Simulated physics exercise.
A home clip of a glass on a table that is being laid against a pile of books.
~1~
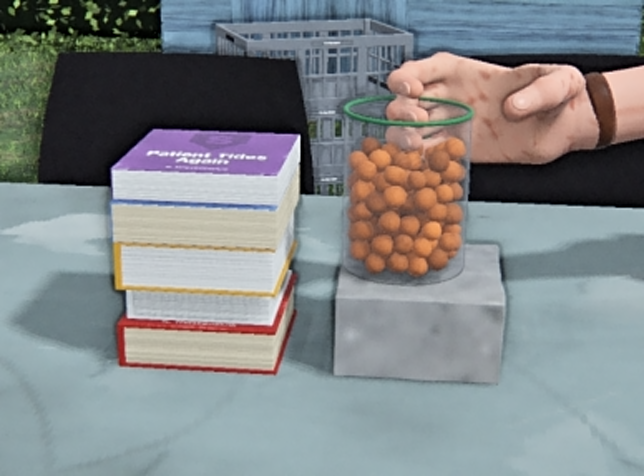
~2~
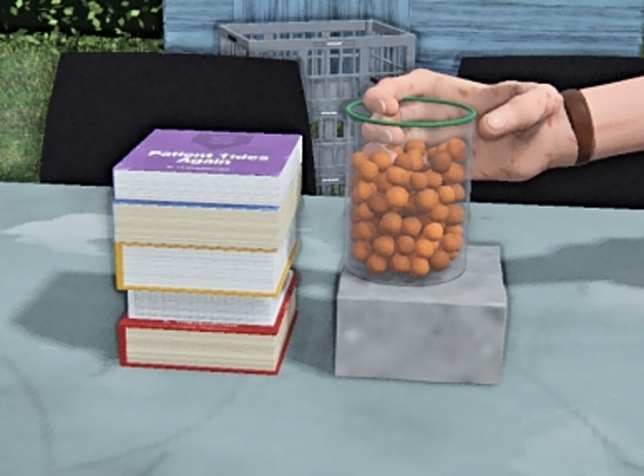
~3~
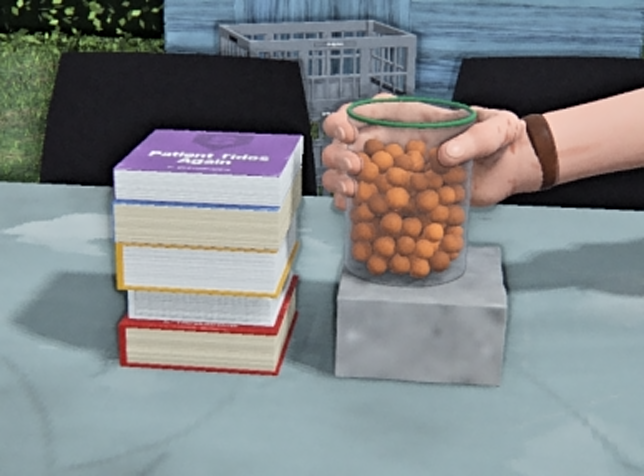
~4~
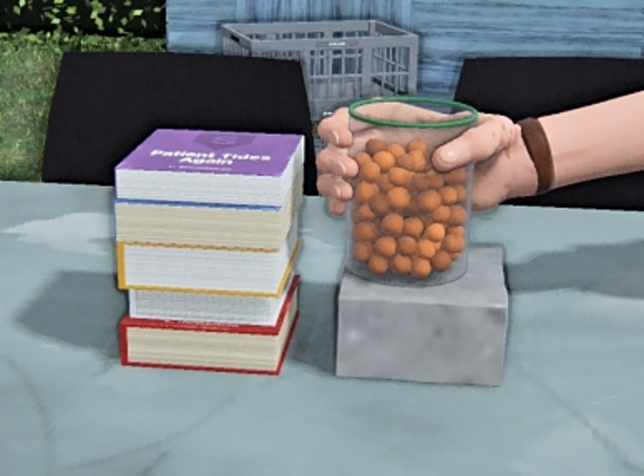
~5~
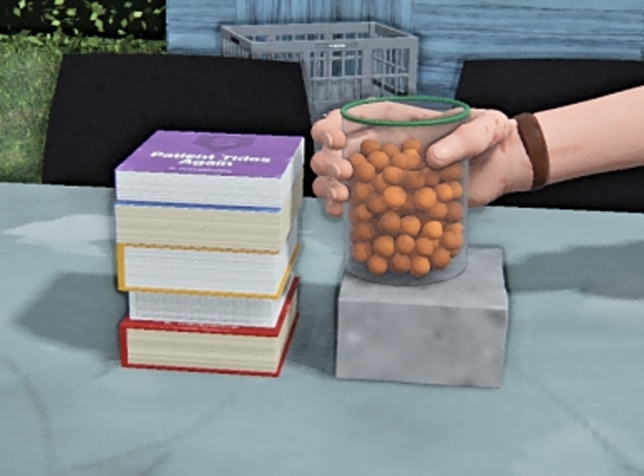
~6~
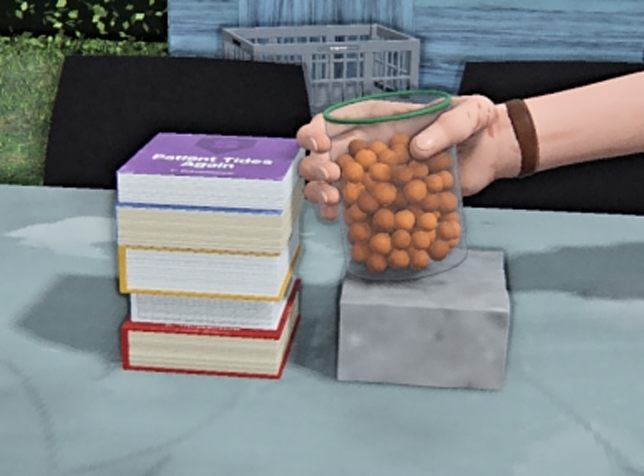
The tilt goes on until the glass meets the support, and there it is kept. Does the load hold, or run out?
Once it rests there, the filling all remains inside.
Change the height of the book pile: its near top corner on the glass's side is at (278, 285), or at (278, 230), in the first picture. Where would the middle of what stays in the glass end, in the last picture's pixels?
At about (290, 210), and at (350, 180).
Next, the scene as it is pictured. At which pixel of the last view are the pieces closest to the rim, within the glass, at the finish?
Near (351, 149).
Then, 0.22 s past the last view, the glass leans 22°; everything is still inside.
Then, 0.41 s past the last view, the glass rests on the book pile at 25°; everything is still inside.
Finally, the glass rests on the book pile at 25°; everything is still inside.
